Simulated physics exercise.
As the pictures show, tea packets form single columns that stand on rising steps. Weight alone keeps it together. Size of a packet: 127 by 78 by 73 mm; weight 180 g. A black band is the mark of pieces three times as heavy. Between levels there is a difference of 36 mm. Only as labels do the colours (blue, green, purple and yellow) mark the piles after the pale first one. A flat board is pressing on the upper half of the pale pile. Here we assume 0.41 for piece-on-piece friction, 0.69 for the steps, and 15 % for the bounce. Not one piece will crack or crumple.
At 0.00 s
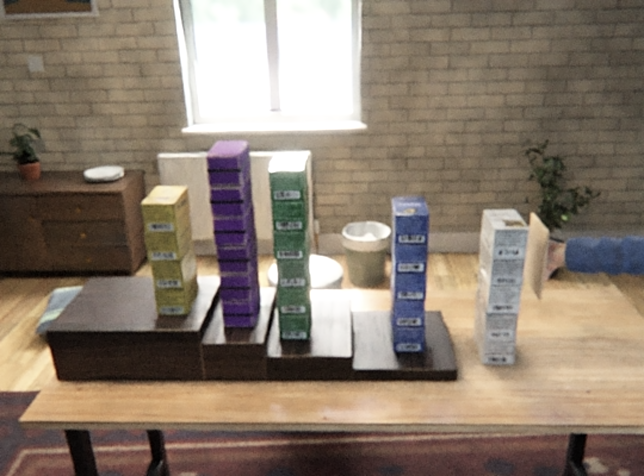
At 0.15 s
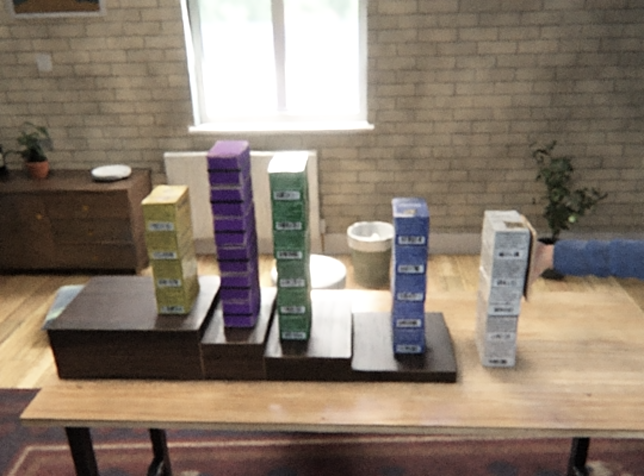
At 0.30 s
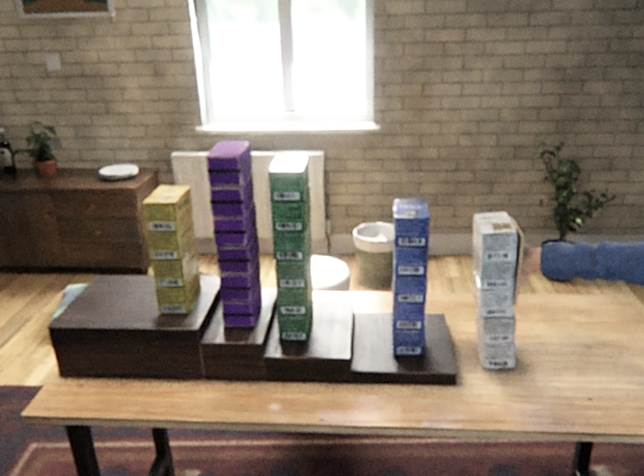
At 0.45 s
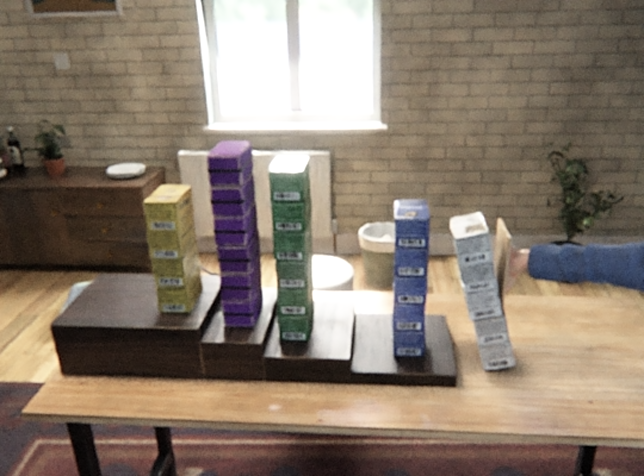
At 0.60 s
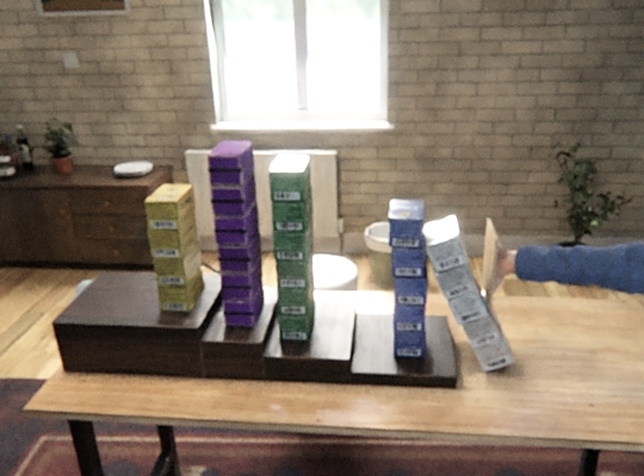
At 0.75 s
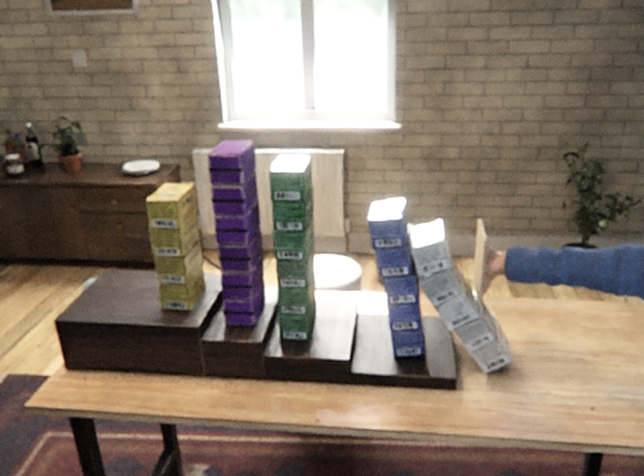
In the video, a hand holding a flat board pushes the pale stack at the right end of a row of coloured box columns on a table, and it leans left against the blue stack, which then tilts left too.
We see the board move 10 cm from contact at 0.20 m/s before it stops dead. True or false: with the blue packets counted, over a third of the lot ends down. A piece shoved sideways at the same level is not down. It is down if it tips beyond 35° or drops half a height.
True.
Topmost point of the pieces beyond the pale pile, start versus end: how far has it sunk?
Roughly 0 centimetres lower at the end.
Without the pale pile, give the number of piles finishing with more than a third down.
1.
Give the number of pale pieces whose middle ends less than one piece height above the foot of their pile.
The number is 1.
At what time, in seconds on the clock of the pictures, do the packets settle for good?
Roughly 1.5 s.
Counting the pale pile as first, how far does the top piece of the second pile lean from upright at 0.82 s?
The top piece is tilted around 10°.
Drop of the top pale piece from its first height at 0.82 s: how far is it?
Roughly 4 cm lower.
Around 0.82 s, 4 of the pale pile down; none of the 5 blue packets down (0 of 21 in all colours); top blue packet tipped 12°.
Around 0.94 s, 5 of the pale pile down; none of the 5 blue packets down (0 of 21 in all colours); top blue packet tipped 27°, 24 mm lower.
Around 1.04 s, 5 of the pale pile down; 5 of the 5 blue packets down (5 of 21 in all colours); top blue packet tipped 25°, 43 mm lower; top green packet tipped 4°.
Around 1.14 s, 5 of the pale pile down; 5 of the 5 blue packets down (5 of 21 in all colours); top blue packet tipped 20°, 7 cm lower; top green packet tipped 4°.
Finally (1.8 s), 5 of the pale pile down; 5 of the 5 blue packets down (5 of 21 in all colours); top blue packet tipped 3°, 8 cm lower; top green packet tipped 3°. That is 100 per cent. Seen by the last camera, middles, top blue packet near (309, 254), top green packet near (268, 177).
